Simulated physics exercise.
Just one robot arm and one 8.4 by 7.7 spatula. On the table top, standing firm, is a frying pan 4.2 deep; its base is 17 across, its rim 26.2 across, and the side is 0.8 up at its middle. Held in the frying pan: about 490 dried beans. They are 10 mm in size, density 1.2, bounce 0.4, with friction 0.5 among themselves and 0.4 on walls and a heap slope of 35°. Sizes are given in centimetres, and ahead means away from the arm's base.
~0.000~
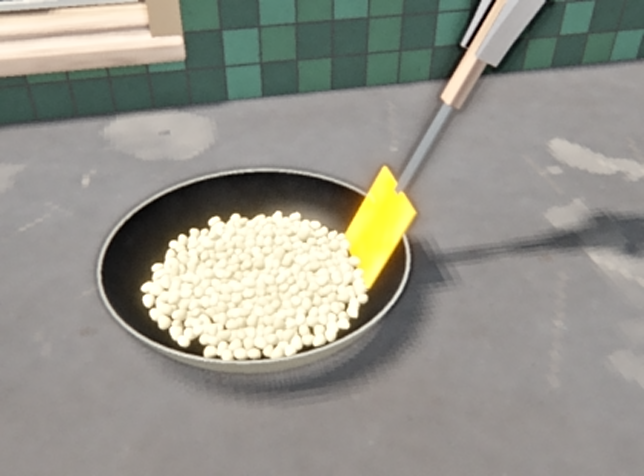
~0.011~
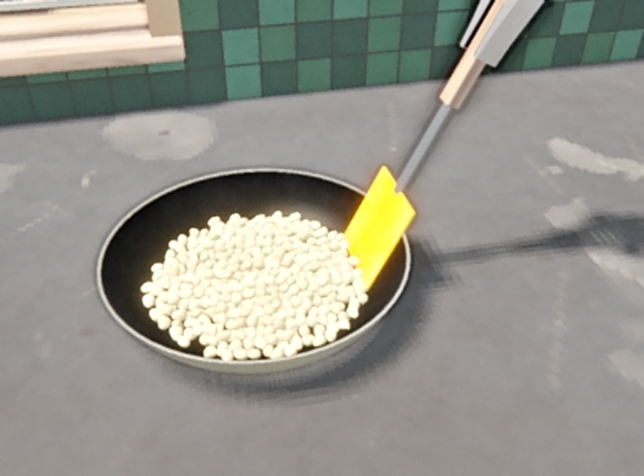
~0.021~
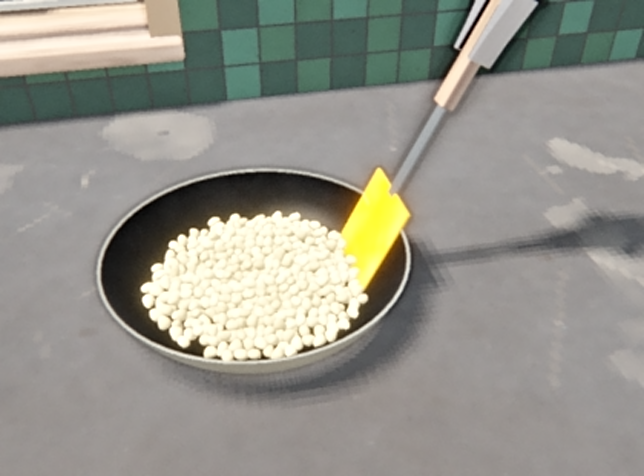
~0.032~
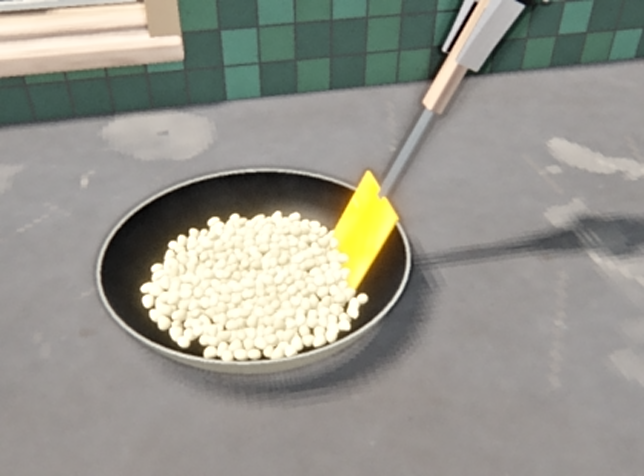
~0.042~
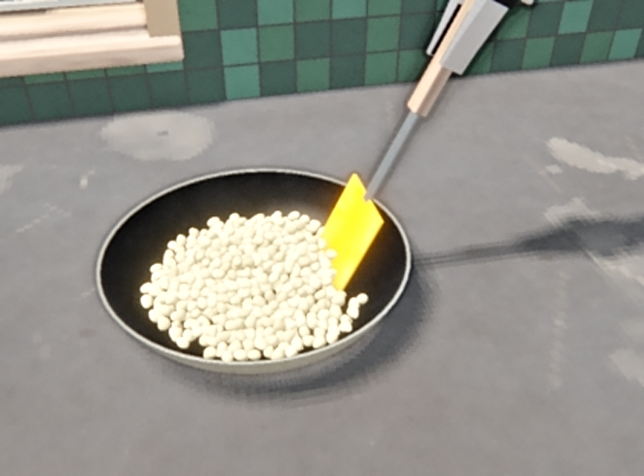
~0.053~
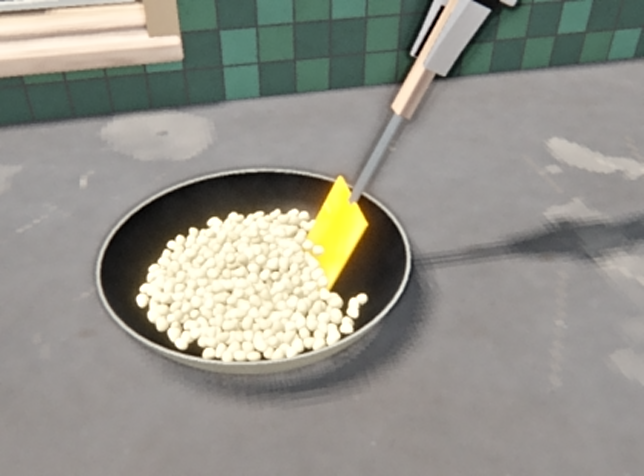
The footage shows a robot arm holding a yellow spatula at the right side of a black frying pan of pale dried beans; the spatula barely moves at first, then slides left, pushing some of the beans leftward.
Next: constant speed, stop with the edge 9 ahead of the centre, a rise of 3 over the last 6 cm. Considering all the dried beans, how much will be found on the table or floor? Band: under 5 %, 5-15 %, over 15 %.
Over 15 %.
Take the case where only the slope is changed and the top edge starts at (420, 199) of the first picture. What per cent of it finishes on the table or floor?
Some 20 per cent.
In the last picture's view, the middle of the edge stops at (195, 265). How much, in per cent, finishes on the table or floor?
Something close to 5 in a hundred.
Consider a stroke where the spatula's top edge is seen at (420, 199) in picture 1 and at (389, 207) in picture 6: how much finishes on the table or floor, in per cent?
About 15 per cent.
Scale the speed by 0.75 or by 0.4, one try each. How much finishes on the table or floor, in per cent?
Some 20 and 5 per cent.
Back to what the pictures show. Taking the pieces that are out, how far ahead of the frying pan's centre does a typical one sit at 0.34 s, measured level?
Roughly 22 cm.
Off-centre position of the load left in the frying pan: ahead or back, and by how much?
Roughly 4.5 centimetres ahead.
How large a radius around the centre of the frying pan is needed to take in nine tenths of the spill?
Some 50 cm from the centre.
By 0.09 s, sloping 64°, highest piece 6 above the table; 488 in the frying pan.
By 0.12 s, sloping 64°, highest piece 7 above the table; 488 in the frying pan.
By 0.34 s, sloping 64°, highest piece 11 above the table; 384 in the frying pan, 72 on the table or floor, 32 on the blade or in flight.
By 1.39 s, sloping 64°, highest piece 4 above the table; 384 in the frying pan, 104 on the table or floor.
Final count, 384 in the frying pan, 104 on the table or floor. That is 21 % on the table or floor.
